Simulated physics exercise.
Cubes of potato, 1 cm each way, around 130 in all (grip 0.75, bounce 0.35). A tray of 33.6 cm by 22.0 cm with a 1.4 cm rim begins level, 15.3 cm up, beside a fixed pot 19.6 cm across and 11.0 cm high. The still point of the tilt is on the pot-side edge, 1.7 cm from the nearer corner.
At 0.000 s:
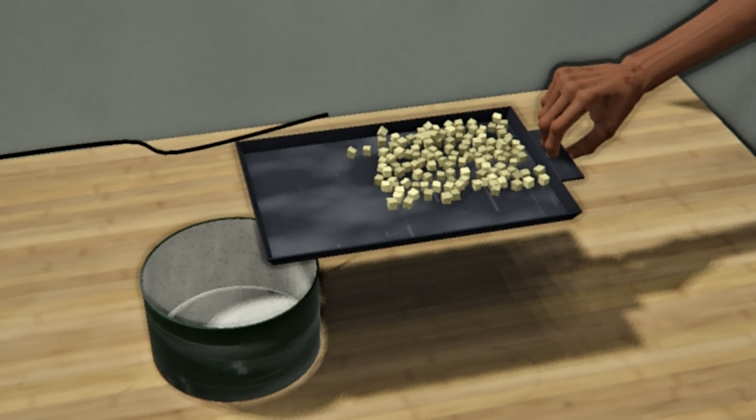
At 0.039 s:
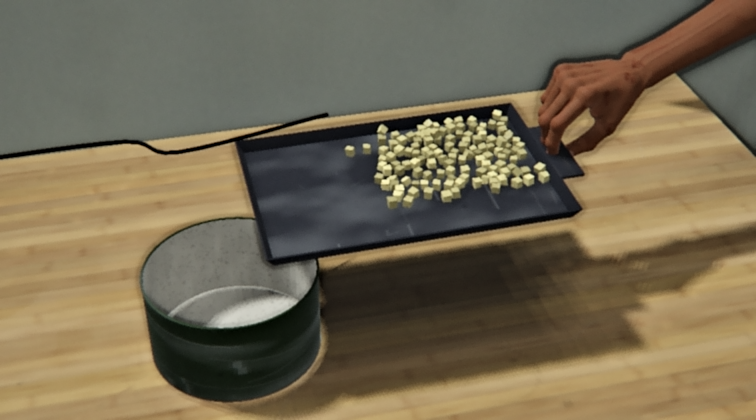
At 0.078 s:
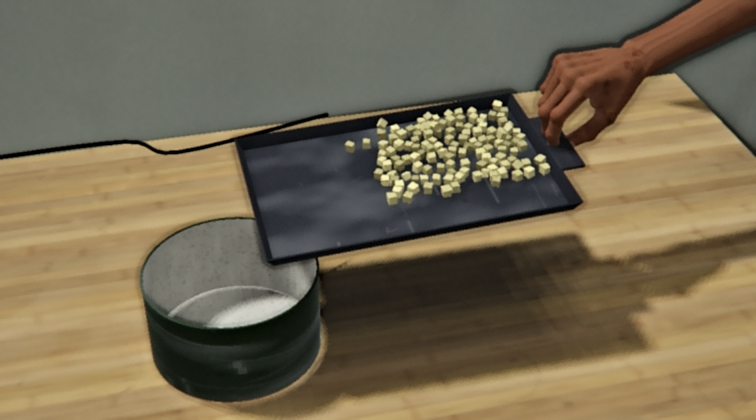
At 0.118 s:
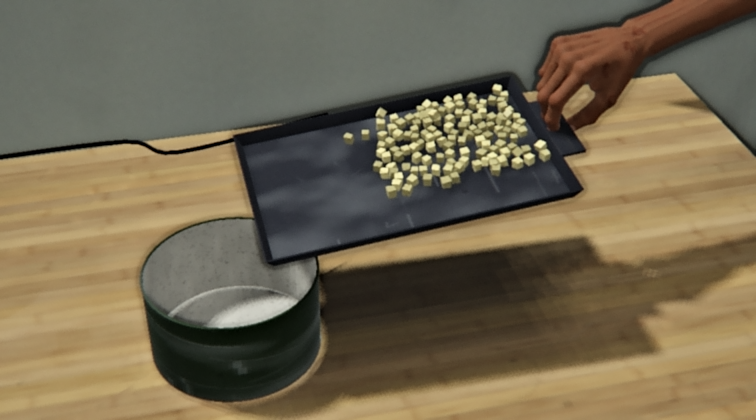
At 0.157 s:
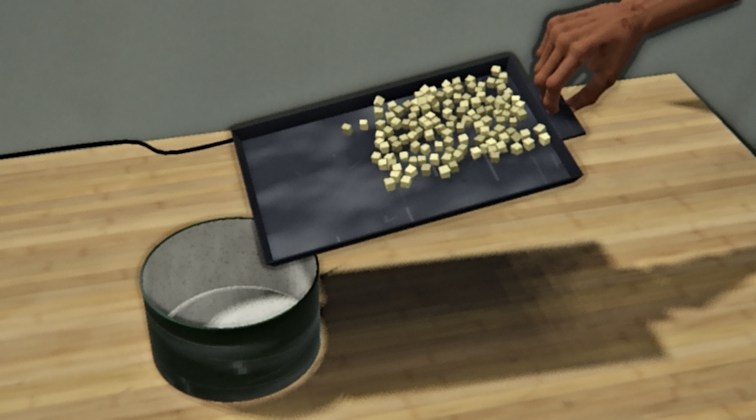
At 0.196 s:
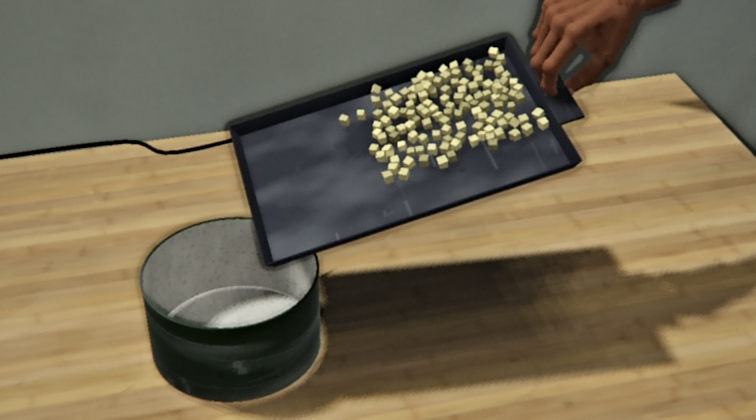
The footage shows a hand gripping the right end of a dark tray scattered with small pale cubes and raising that end steadily, so the tray slants toward a dark green pot at left while the cubes keep their places on it.
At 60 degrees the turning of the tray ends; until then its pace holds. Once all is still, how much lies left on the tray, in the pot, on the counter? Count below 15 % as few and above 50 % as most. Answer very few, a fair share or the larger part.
Left on the tray: Very few; in the pot: The larger part; on the counter: A fair share.
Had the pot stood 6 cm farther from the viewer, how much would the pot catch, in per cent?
In that case some 5 per cent.
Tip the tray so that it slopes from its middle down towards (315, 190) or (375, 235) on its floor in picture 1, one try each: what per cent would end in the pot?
About 30 and 15 per cent.
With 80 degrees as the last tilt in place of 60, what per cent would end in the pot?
It would be near 65 per cent.
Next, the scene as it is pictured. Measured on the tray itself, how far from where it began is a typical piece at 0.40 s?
Roughly 0 cm.
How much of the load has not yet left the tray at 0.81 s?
Roughly 35 per cent.
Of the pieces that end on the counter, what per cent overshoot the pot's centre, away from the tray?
Roughly 90 per cent.
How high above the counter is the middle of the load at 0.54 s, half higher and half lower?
About 34 cm.
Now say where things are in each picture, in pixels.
Tray tilt 0 degrees, front corners at (273, 254) and (573, 209); middle of the pieces at (452, 160); pot at (230, 269), in the first picture.
Tray tilt 1 degrees, front corners at (273, 254) and (573, 206); middle of the pieces at (452, 158), in the second picture.
Tray tilt 3 degrees, front corners at (273, 255) and (574, 199); middle of the pieces at (452, 151), in the third picture.
Tray tilt 6 degrees, front corners at (272, 255) and (574, 186), lowest corner left front; middle of the pieces at (452, 140), in the fourth picture.
Tray tilt 11 degrees, front corners at (271, 256) and (574, 172), lowest corner left front; middle of the pieces at (451, 127), in the fifth picture.
Tray tilt 15 degrees, front corners at (271, 257) and (572, 158), lowest corner left front; middle of the pieces at (448, 114); pot at (230, 269). Its pace works out near 110 degrees a second, in the sixth picture.
After 0.40 s, tilt 38 degrees; the tray holds 100 %, the pot 0 %.
After 0.54 s, tilt 53 degrees; the tray holds 100 %, the pot 0 %.
Then, at 0.81 s, tilt 60 degrees; the tray holds 35 %, the pot 15 %.
In the end, at 2.2 s, tray 5 %, pot 60 %, counter 35 %.
